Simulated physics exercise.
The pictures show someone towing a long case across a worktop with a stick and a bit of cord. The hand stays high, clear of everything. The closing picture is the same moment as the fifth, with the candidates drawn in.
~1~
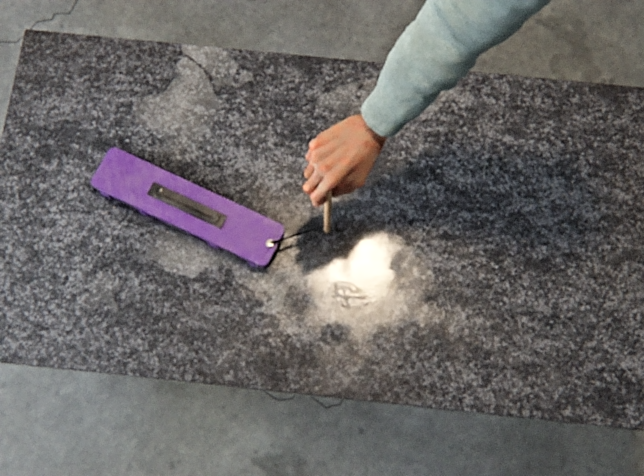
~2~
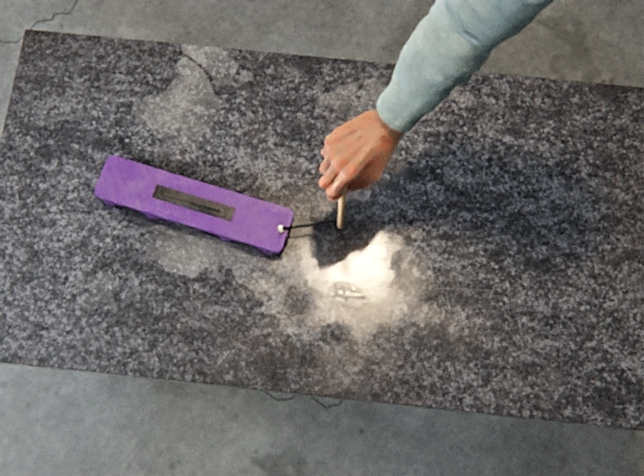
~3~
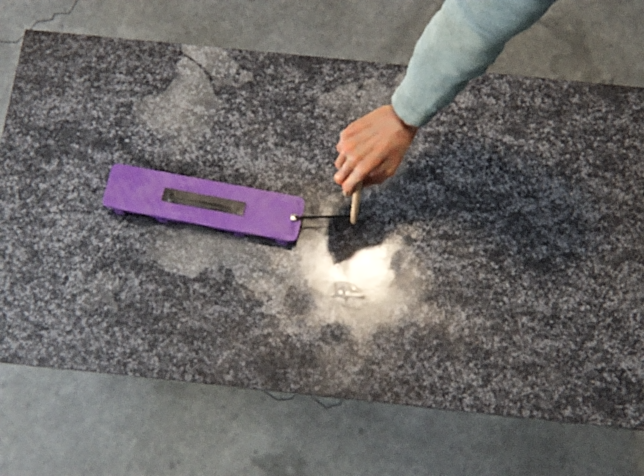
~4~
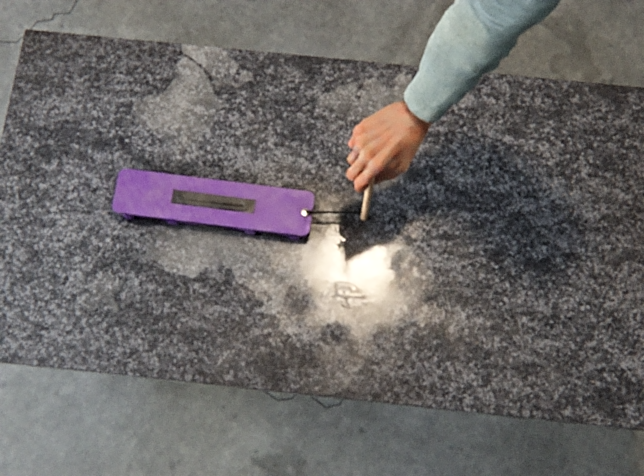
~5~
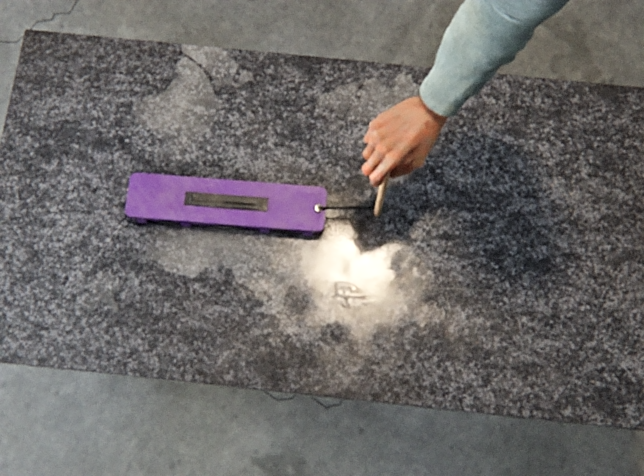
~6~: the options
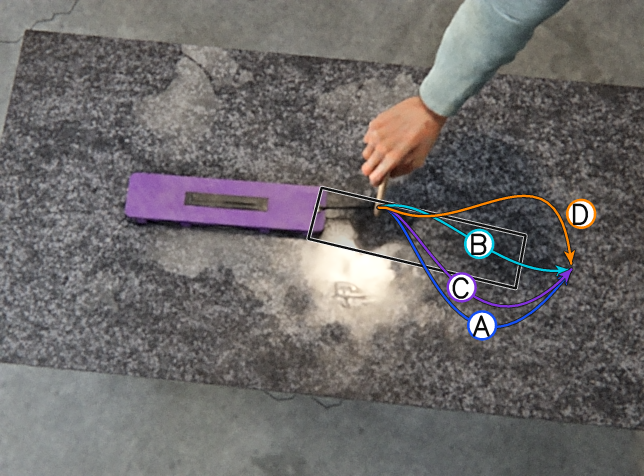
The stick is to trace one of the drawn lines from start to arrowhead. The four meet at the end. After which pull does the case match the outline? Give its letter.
Path B.
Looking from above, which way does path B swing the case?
On that path, clockwise.
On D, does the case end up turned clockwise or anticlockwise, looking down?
Clockwise.
On the marked copy, A from (378, 208) via (459, 313) to (570, 271); B from (378, 208) via (472, 240) to (569, 270); C from (378, 208) via (462, 288) to (572, 269); D from (378, 208) via (491, 201) to (571, 264); the outline at (417, 237).
With B. Early on, foot of the stick (447, 225), middle of the case (295, 206).
Further on, foot of the stick (509, 261), middle of the case (359, 221).
At the end, foot of the stick (571, 270), middle of the case (418, 236); it lies in the outline.
As for the rest, A leaves its middle at (416, 266); C leaves its middle at (416, 257); D leaves its middle at (427, 214).
